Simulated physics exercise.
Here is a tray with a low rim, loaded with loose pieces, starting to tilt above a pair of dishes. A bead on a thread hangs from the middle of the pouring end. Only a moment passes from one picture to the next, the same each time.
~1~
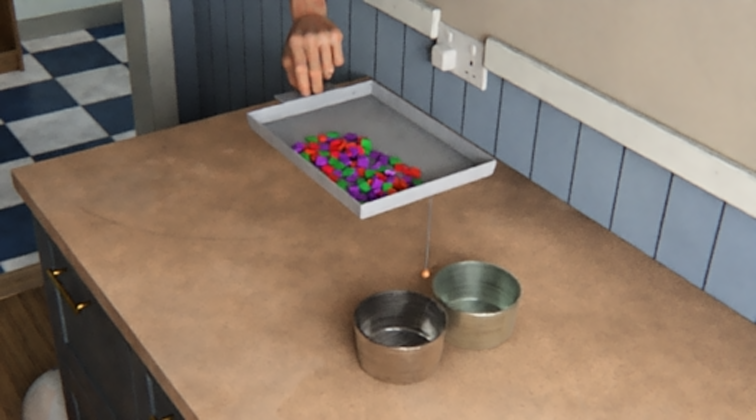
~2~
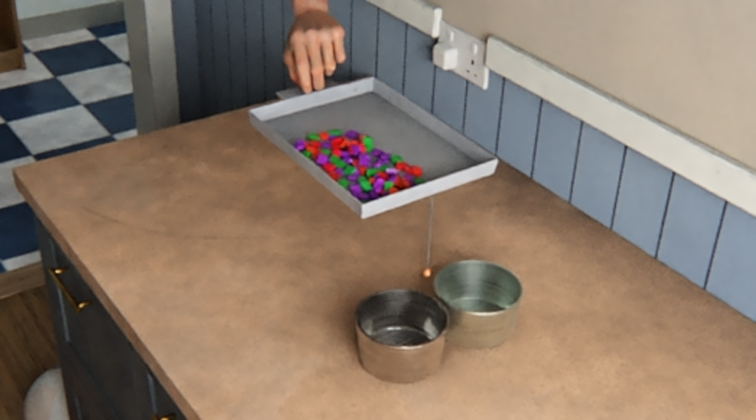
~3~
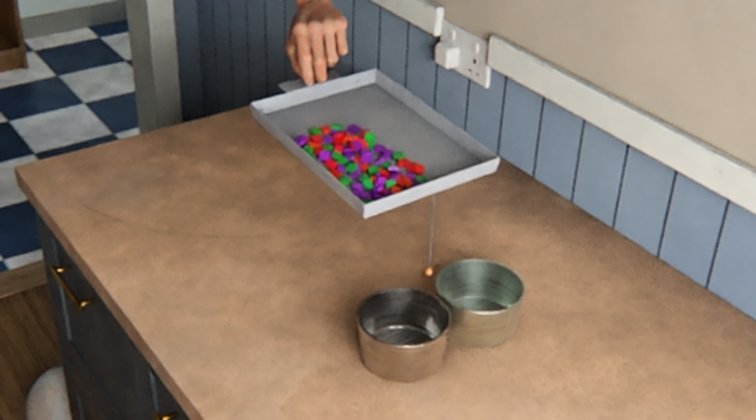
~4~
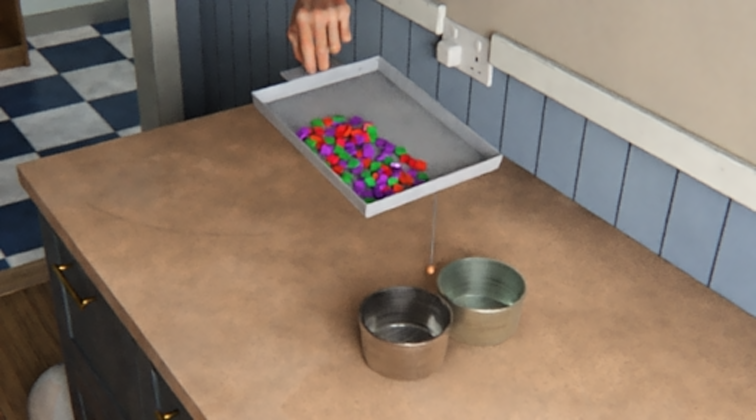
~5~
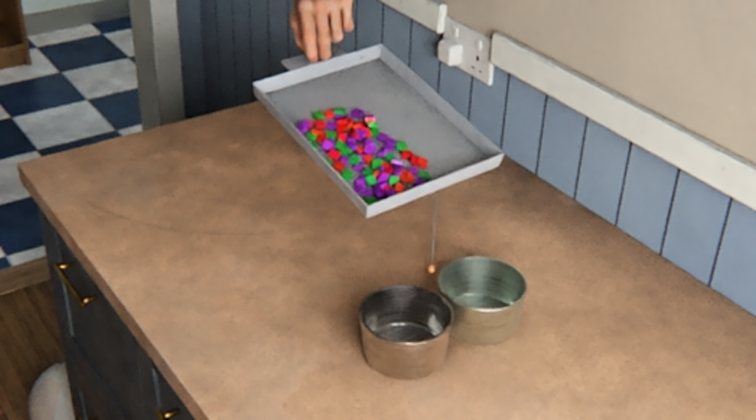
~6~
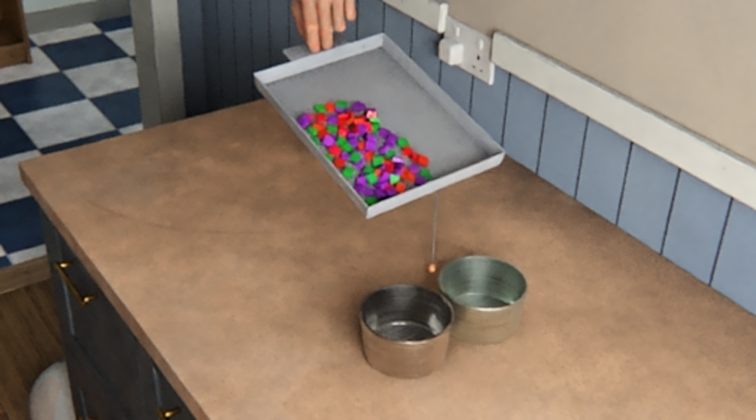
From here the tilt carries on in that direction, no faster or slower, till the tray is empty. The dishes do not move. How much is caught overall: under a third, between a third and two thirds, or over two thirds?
The two hold more than two thirds of the load.
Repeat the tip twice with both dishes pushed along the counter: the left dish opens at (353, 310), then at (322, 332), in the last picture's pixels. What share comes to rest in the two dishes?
First some 70, then 100 per cent.
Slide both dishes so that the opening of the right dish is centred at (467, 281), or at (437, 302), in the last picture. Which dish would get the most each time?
At the first place the left-hand dish, at the second the right dish.
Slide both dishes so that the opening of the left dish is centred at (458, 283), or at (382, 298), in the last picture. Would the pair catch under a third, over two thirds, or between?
One: Under a third. Two: Over two thirds.
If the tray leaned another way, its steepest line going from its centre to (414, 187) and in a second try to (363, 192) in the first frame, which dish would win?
The first try: The left-hand dish. The second: The left one.
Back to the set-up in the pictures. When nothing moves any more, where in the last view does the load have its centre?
Roughly at (397, 346).
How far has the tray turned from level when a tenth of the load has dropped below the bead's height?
At about 85°.
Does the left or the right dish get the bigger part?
The winner is the left-hand dish.
Soon, tray tipped steeply; all on the tray.
A while on, tray tipped right over; about half on the tray; about a quarter in the left dish; a stray few outside both; about a quarter in the air.
Towards the end, tray tipped past a quarter turn; most in the left dish; a stray few in the right dish; a small part outside both.
Finally, tray tipped past a quarter turn; most in the left dish; a stray few in the right dish; a small part outside both.
